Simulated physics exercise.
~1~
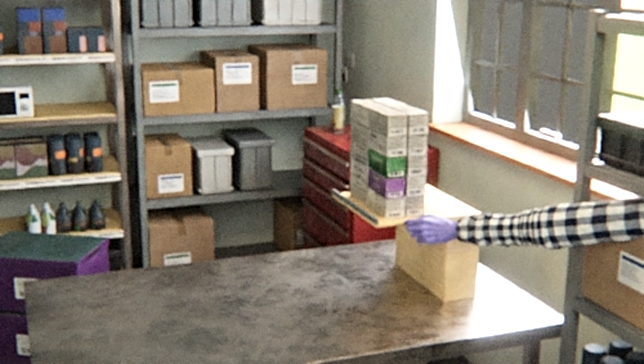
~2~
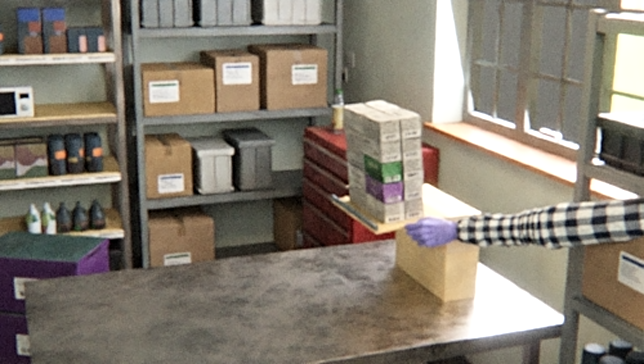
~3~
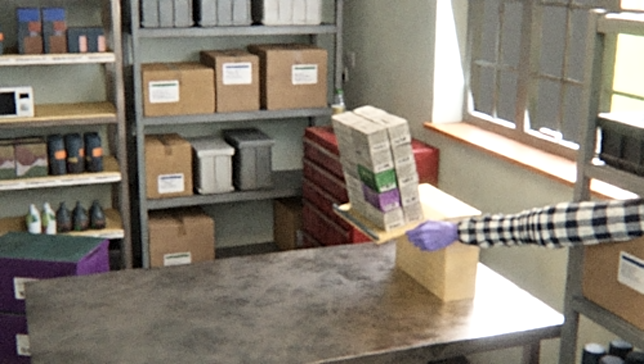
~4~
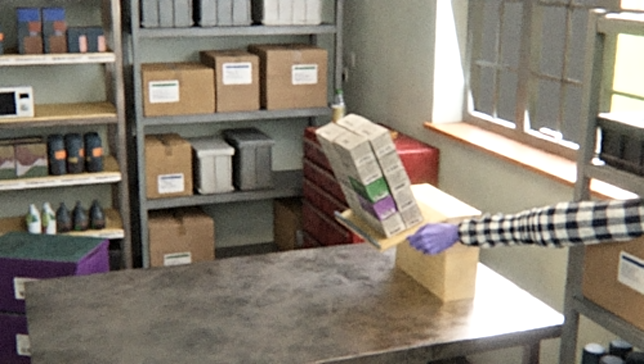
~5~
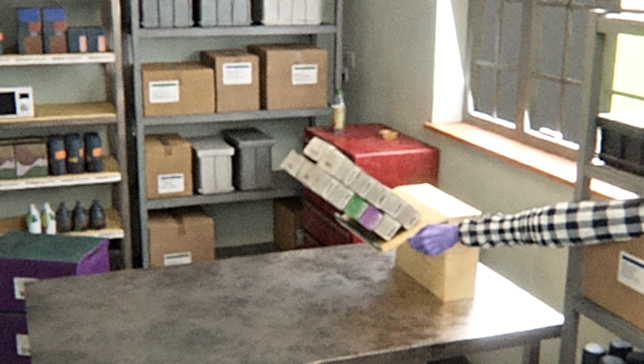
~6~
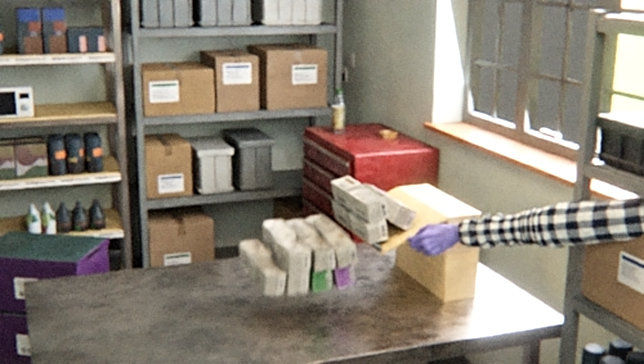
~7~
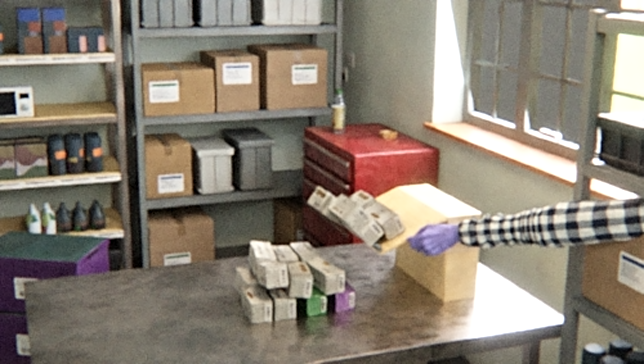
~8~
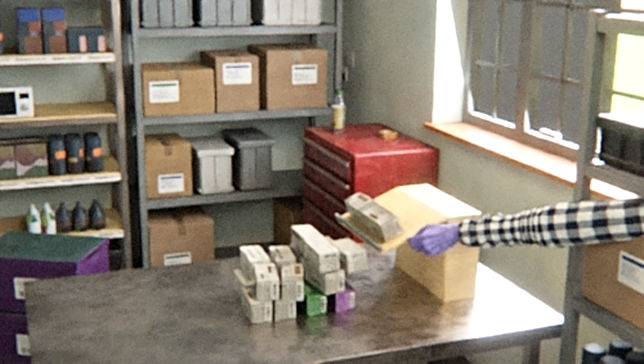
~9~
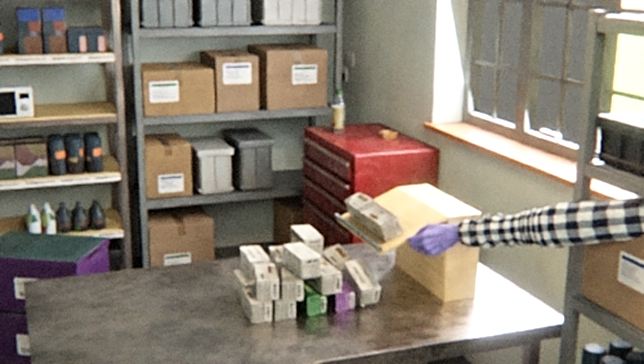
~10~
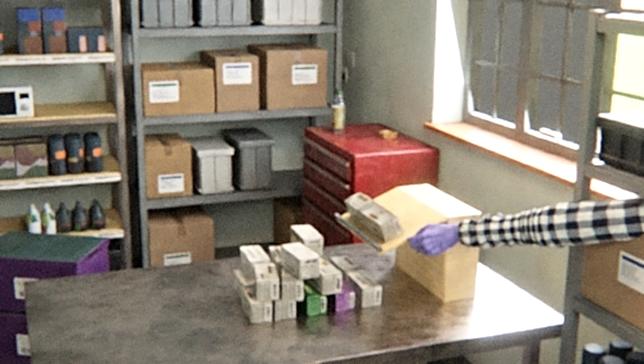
A purple-gloved hand held the edge of a small tray as it tilted down to the left, and the tall stack of little boxes leaned, toppled and spilled onto the table, ending in a heap with a few boxes still on the sloping tray.
